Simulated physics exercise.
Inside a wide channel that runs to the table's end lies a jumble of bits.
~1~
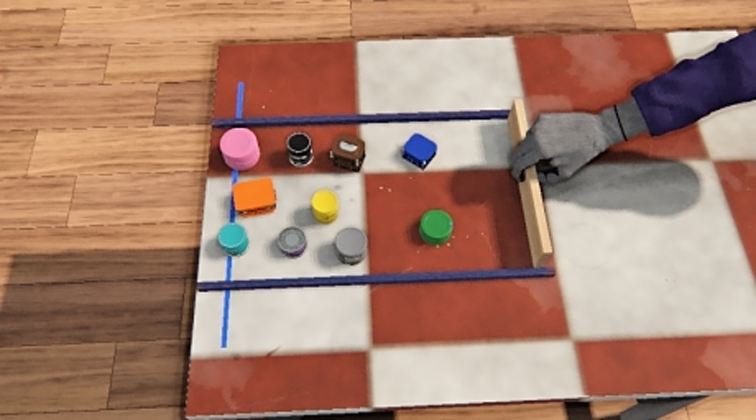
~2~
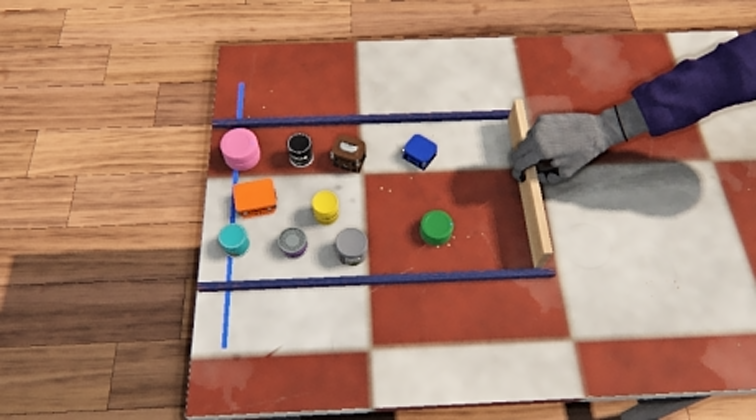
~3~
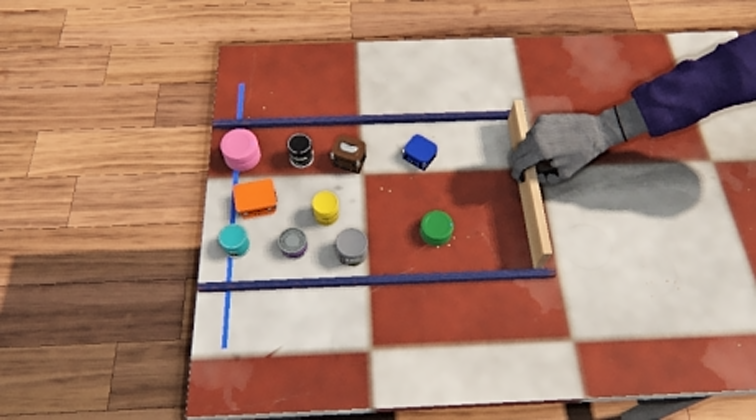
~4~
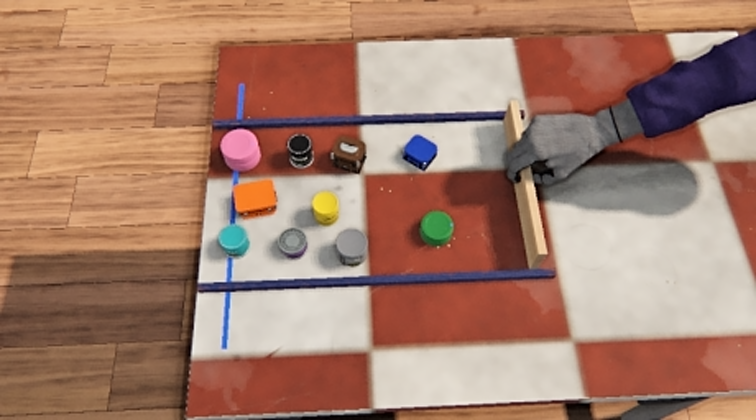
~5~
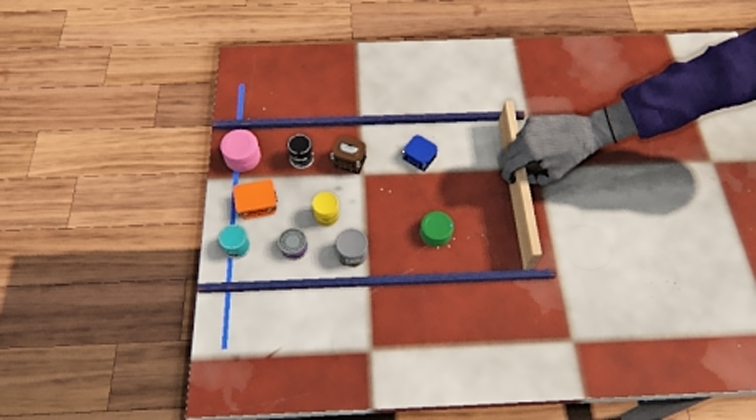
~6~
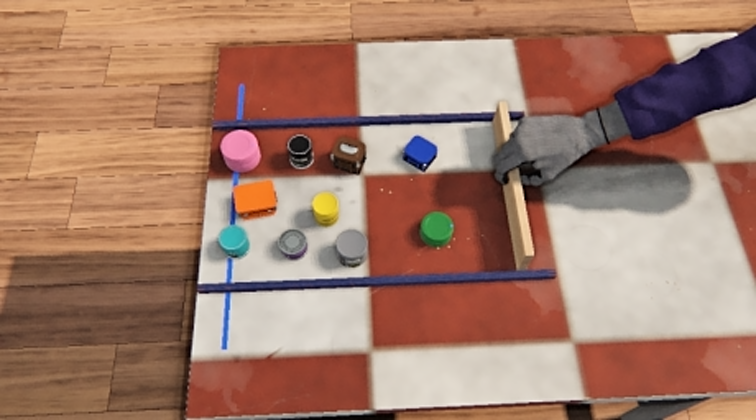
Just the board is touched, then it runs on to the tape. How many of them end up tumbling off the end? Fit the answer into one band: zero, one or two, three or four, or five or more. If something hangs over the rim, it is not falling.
I would say five or more.
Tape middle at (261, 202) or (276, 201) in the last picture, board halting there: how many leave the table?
Tallies: 3, 1.
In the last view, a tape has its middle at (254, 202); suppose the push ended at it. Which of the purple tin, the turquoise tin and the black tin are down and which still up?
Going in order, the purple tin keeps its spot, then the turquoise tin goes off the edge, then the black tin goes off the edge.
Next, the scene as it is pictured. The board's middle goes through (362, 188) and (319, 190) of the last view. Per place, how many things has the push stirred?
The first number is 5, the next one 8.
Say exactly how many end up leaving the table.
Counted up, you get 6.
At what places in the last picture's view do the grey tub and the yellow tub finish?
You'll see the grey tub at (212, 267), with the yellow tub at (219, 212).
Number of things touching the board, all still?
So the total is 4.
Soon after, none off yet; turquoise tin at rest near (235, 242); pink lid at rest near (241, 151); orange case at rest near (256, 200).
Then, none off yet; turquoise tin moved about its own width near (217, 241); pink lid tipped well over near (191, 151); orange case moved a little near (242, 199).
By the end, the number that fall off is five or more; fallen, brown case, black tin, purple tin, orange case, pink lid and turquoise tin.
